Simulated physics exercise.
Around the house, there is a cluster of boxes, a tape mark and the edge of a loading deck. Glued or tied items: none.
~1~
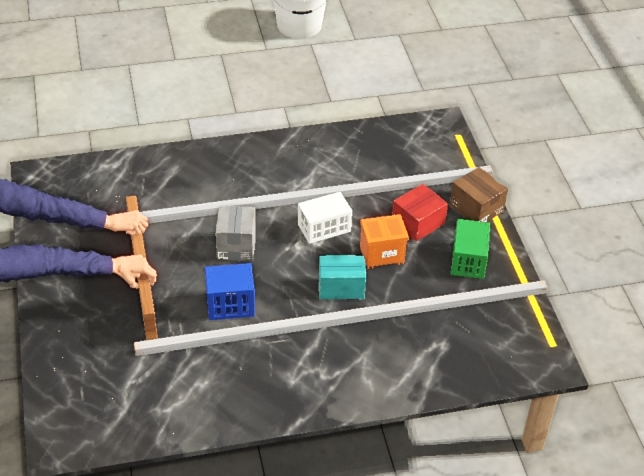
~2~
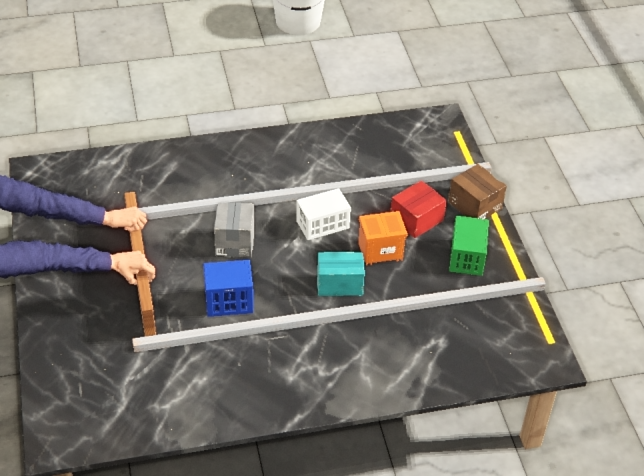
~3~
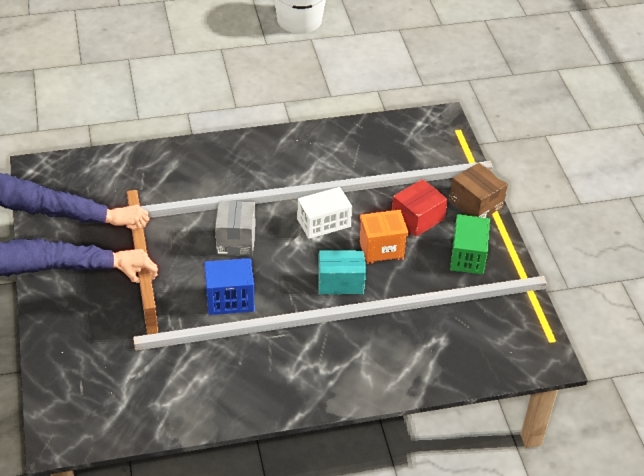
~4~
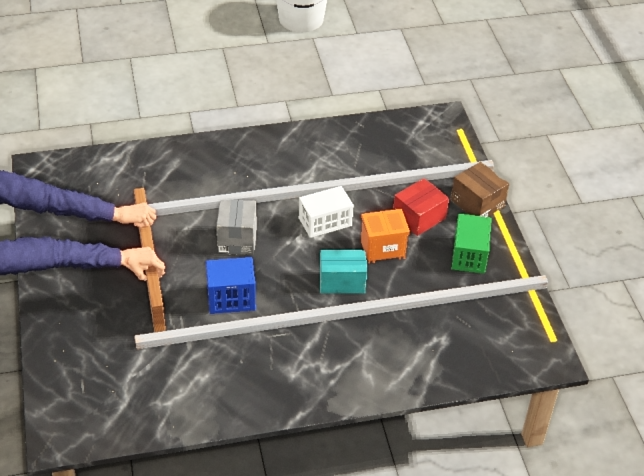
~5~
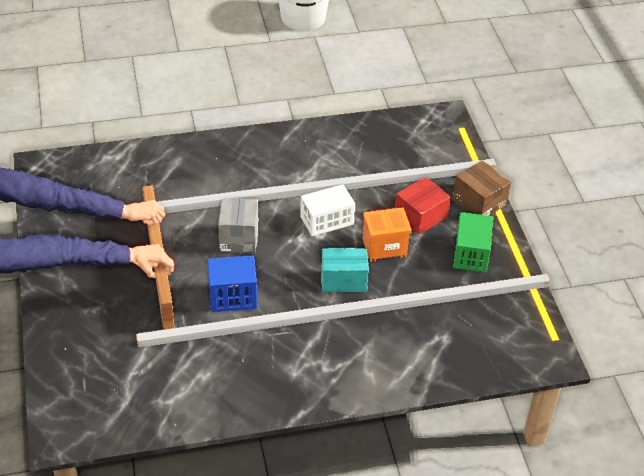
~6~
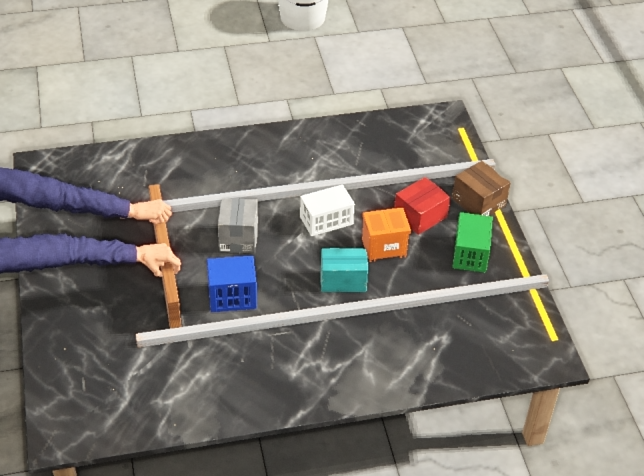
Two hands slide a wooden plank slightly right along the table toward several colourful boxes.
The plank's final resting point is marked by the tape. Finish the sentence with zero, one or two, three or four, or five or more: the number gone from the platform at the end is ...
The number gone from the platform at the end is five or more.
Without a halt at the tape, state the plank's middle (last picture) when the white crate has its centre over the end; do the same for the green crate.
(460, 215) and (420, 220), more or less.
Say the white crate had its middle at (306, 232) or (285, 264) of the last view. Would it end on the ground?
First it does not stay, second it does not stay.
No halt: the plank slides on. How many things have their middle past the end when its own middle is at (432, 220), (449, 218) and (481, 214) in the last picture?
3; 3; 5.
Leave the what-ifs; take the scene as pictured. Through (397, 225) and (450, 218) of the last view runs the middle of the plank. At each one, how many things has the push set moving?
The first count is 8, and then it's 8.
Soon after, none off yet; brown box at rest near (481, 191); green crate at rest near (473, 242); red parcel at rest near (422, 206).
After that, none off yet; brown box displaced a little near (491, 189); green crate moving near (476, 242); red parcel displaced about its own width near (458, 203).
And then, one off so far; brown box off the edge near (523, 224); green crate tilting well over near (556, 243); red parcel tilting well over near (539, 212).
In the end, the number that fall off is five or more; gone, blue crate, grey box, turquoise parcel, white crate, orange tote, red parcel, green crate and brown box.
